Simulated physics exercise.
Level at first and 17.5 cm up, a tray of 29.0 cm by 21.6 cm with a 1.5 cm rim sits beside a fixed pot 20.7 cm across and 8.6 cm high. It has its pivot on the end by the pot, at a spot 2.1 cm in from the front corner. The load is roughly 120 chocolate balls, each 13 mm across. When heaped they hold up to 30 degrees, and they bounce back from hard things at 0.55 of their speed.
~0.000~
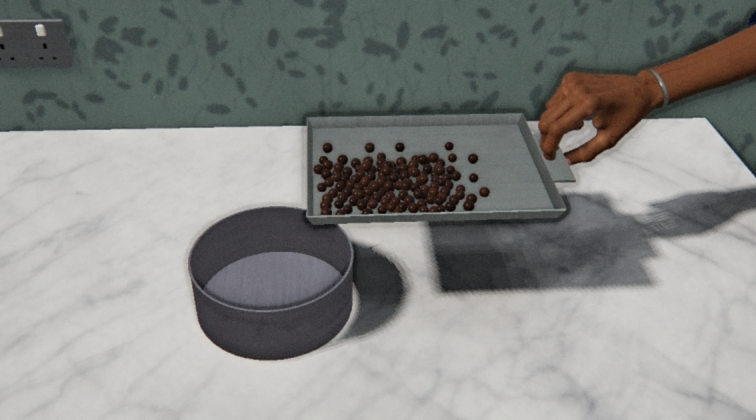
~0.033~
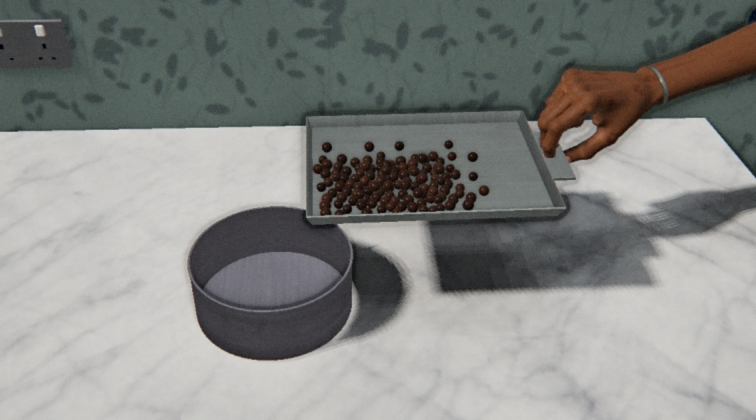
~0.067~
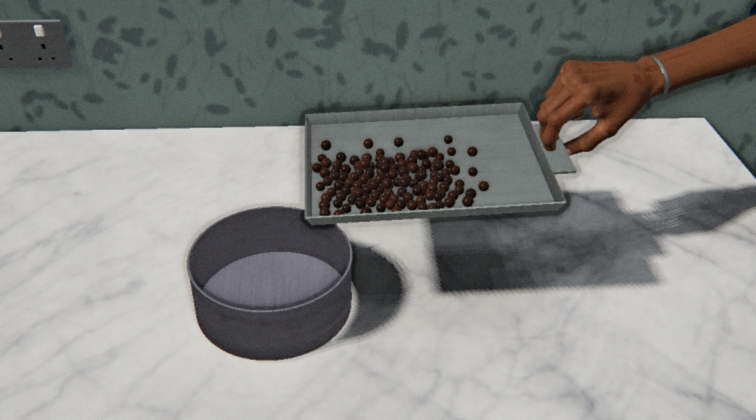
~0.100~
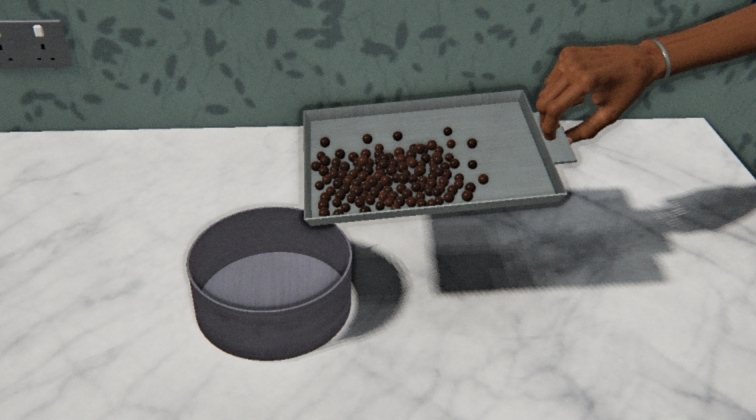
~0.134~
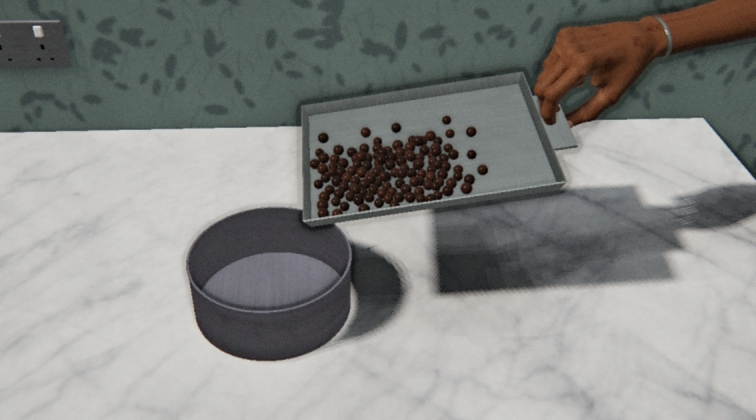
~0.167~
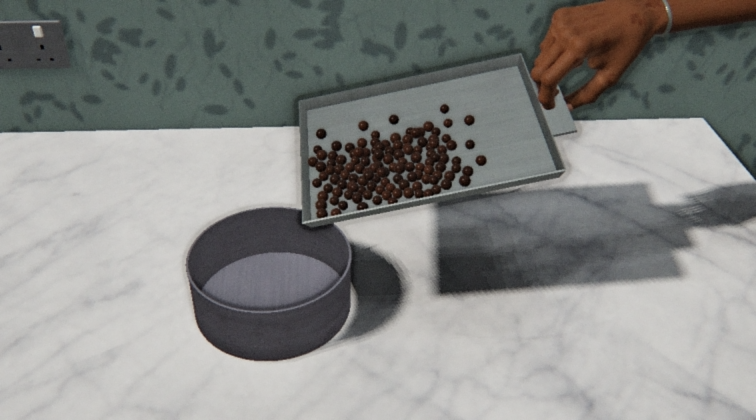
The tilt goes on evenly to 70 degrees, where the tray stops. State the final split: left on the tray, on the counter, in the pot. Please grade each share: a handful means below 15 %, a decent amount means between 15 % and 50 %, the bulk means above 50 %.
Tray: A handful, counter: A decent amount, pot: The bulk.
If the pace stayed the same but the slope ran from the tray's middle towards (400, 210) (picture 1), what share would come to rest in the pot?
The share comes to about 30 in a hundred.
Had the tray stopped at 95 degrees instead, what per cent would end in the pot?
75 %.
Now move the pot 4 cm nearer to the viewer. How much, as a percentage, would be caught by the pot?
In that setup it would come to near 95 per cent.
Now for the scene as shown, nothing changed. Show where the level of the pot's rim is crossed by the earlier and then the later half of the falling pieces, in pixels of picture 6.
Earlier half at about (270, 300), later half at about (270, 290) in pixels.
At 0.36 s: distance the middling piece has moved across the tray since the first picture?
2 cm.
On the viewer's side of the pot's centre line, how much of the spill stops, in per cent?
Some 100 per cent.
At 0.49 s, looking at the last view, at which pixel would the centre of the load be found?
Around (326, 175).
Then, at 0.36 s, tilt 44 degrees; the tray holds 100 %, the pot 0 %.
Then, at 0.49 s, tilt 63 degrees; the tray holds 100 %, the pot 0 %.
After 0.74 s, tilt 70 degrees; the tray holds 25 %, the pot 35 %.
In the end, at 2.1 s, tray 0 %, counter 20 %, pot 75 %.
